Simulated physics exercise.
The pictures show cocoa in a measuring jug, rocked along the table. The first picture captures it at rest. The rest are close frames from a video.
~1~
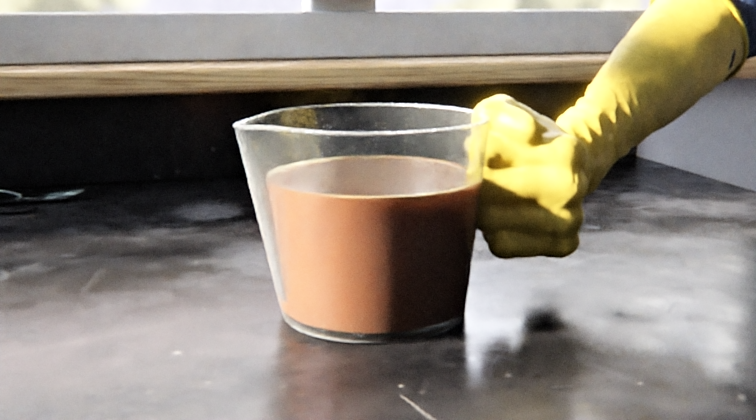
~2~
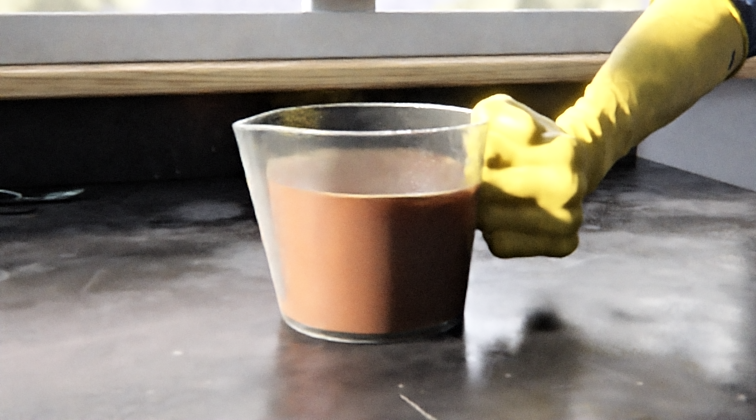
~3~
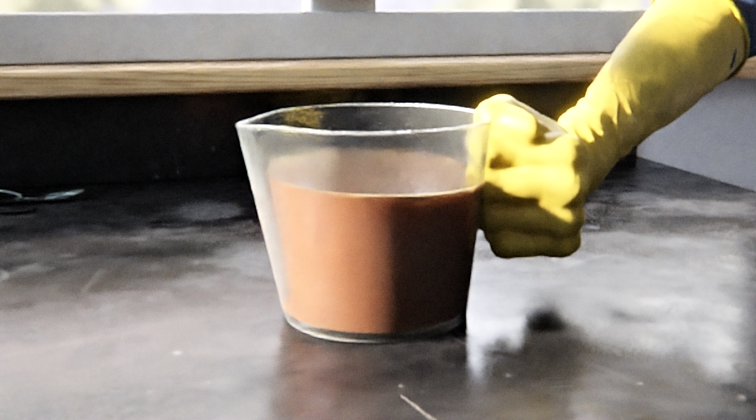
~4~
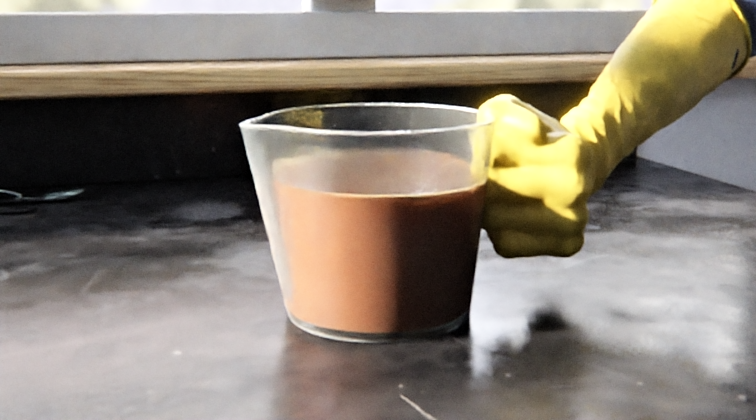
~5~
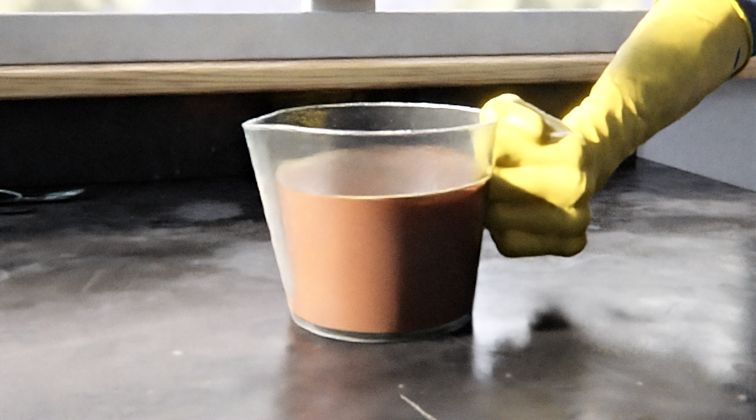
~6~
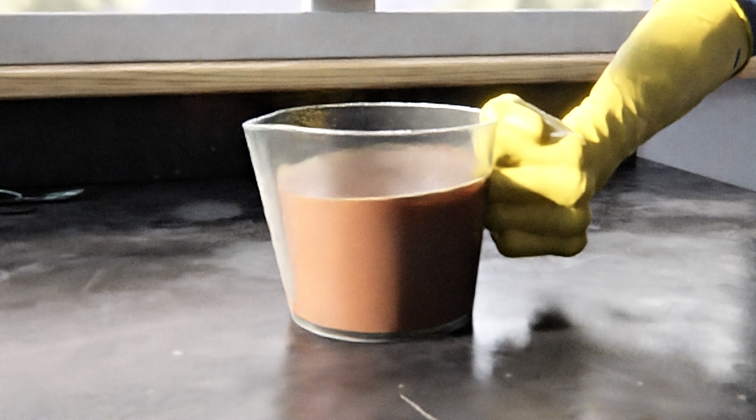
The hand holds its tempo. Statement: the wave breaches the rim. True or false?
False.
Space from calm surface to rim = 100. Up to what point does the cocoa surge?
Roughly 20 %.
Soon after, the highest wave so far stays far below the rim.
In the end, the highest wave so far stays far below the rim; nothing has left it.
